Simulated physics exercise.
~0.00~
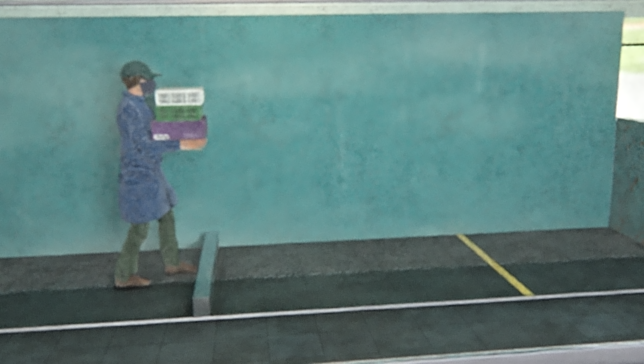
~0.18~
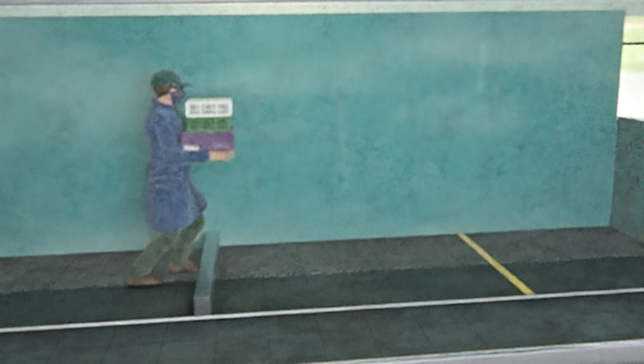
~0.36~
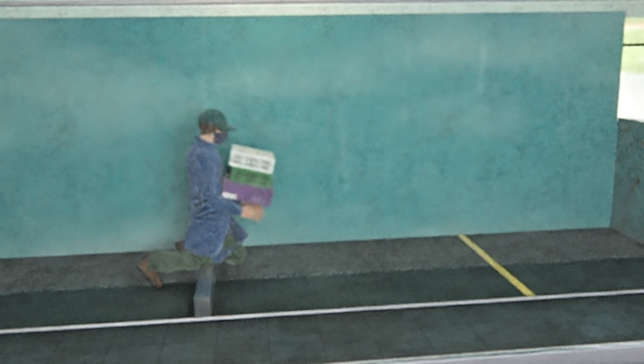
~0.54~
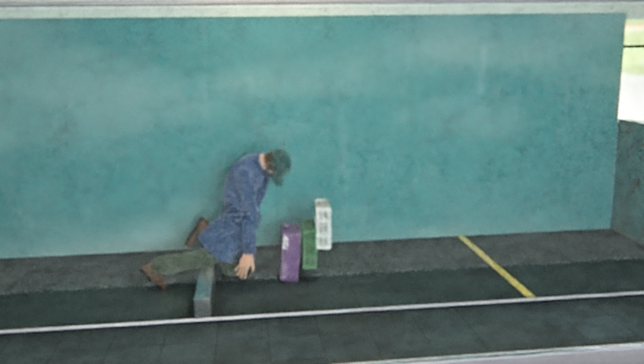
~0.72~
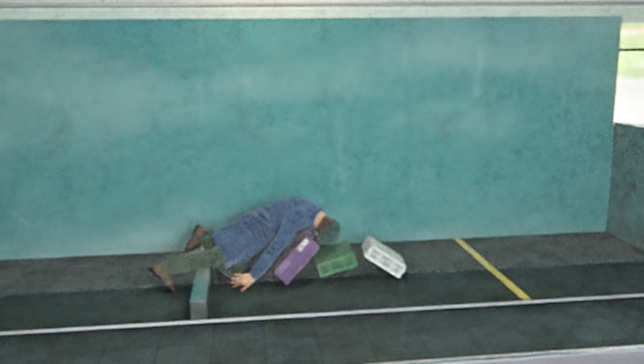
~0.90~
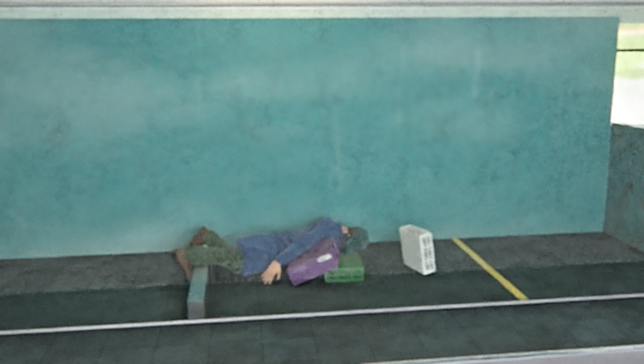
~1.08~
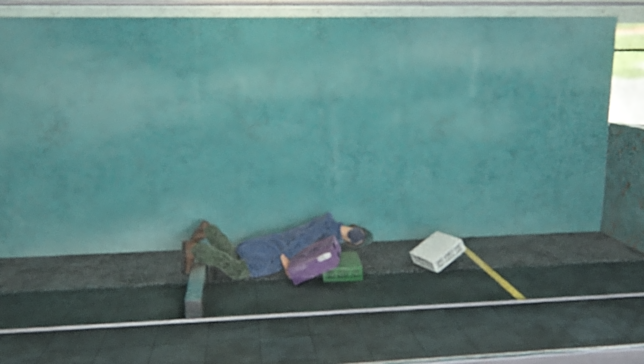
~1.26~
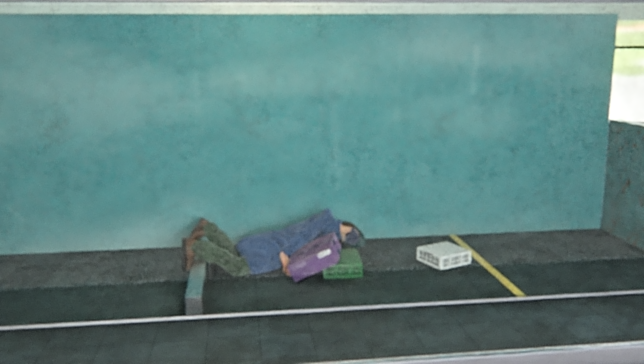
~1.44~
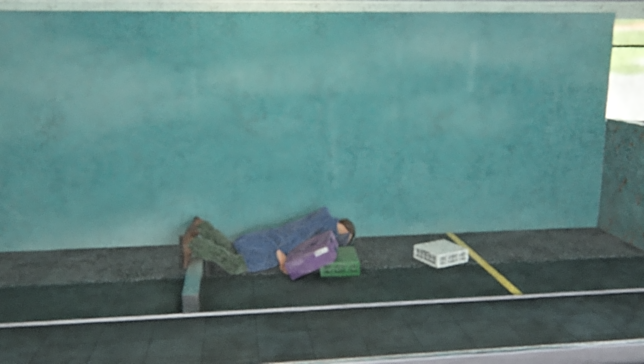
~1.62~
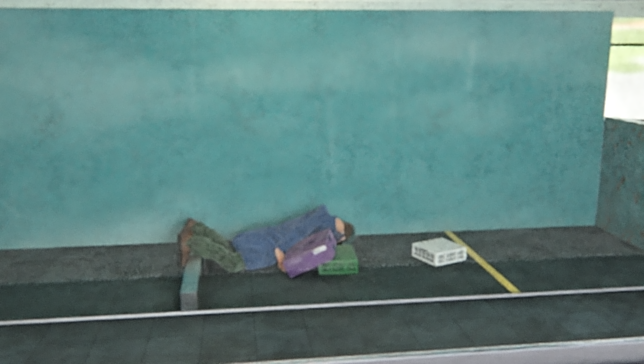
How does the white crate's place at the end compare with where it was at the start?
At the start the white crate was on top of the stack the person was carrying on the left, and at the end it lay on the ground much farther right, just short of the yellow line.
